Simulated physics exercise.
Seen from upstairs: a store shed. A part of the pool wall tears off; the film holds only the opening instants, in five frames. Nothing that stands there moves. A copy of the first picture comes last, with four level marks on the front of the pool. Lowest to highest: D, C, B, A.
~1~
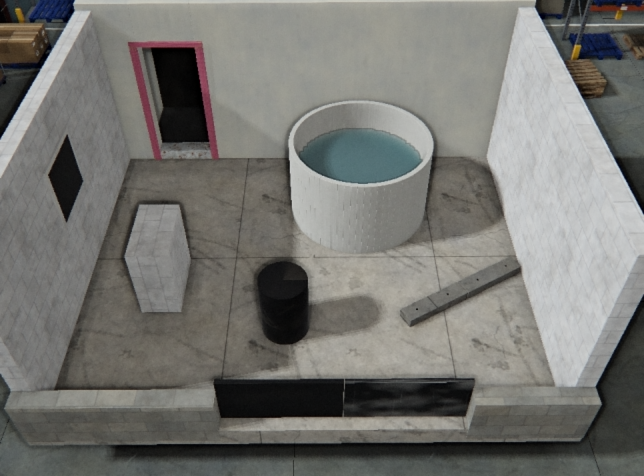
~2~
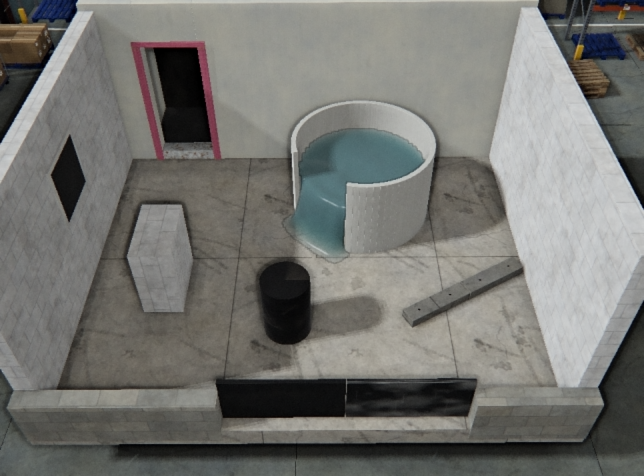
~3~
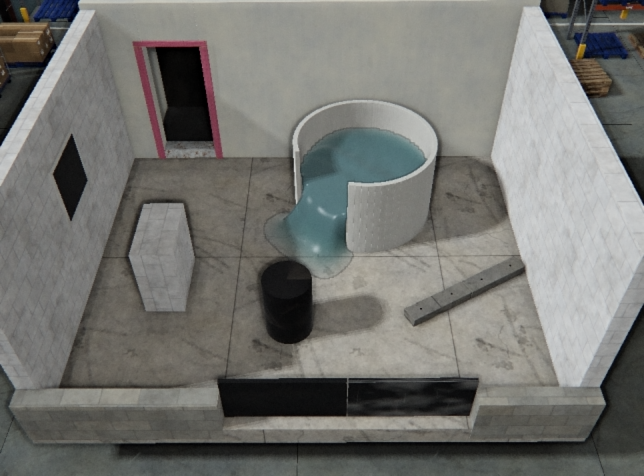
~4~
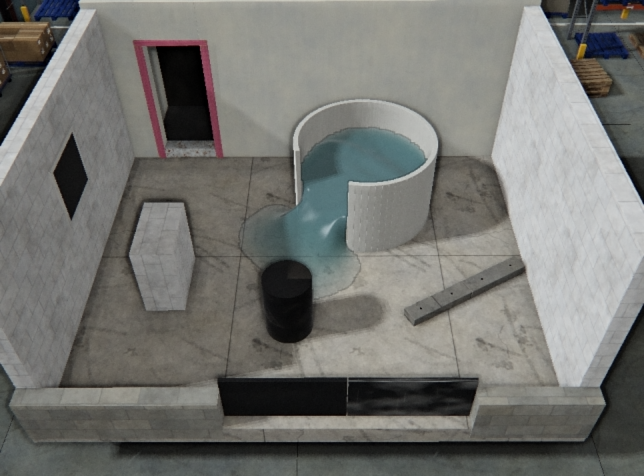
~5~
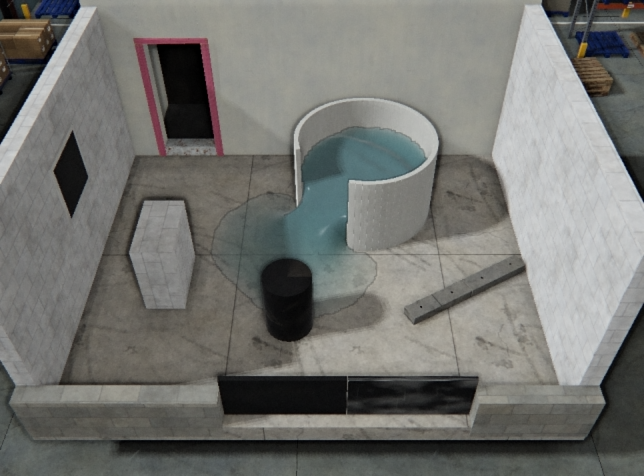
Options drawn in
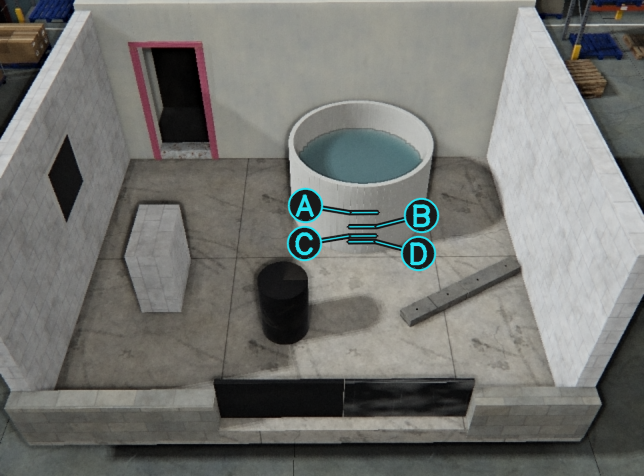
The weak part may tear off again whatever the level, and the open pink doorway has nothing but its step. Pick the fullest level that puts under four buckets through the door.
A is the one.
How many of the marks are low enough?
All of them.
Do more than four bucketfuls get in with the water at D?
No, that is safe.
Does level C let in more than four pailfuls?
No.
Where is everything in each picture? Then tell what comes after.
Water in the pool at rest, its middle at (360, 165); foot of the pink doorway at (187, 159); shut gate at (344, 386).
Water covers 1 % of the ground and shows as far out as (289, 219).
Water covers 3 % of the ground and shows as far out as (332, 255).
Water covers 7 % of the ground and shows as far out as (333, 284).
Water covers 13 % of the ground and shows as far out as (219, 245).
On the marked copy, A at (363, 212); B at (362, 226); C at (362, 235); D at (362, 241); from the bottom up D, C, B, A.
If A is chosen, a bucket or two gets in.
If B is chosen, nothing gets over.
If C is chosen, nothing gets over.
If D is chosen, nothing gets over.
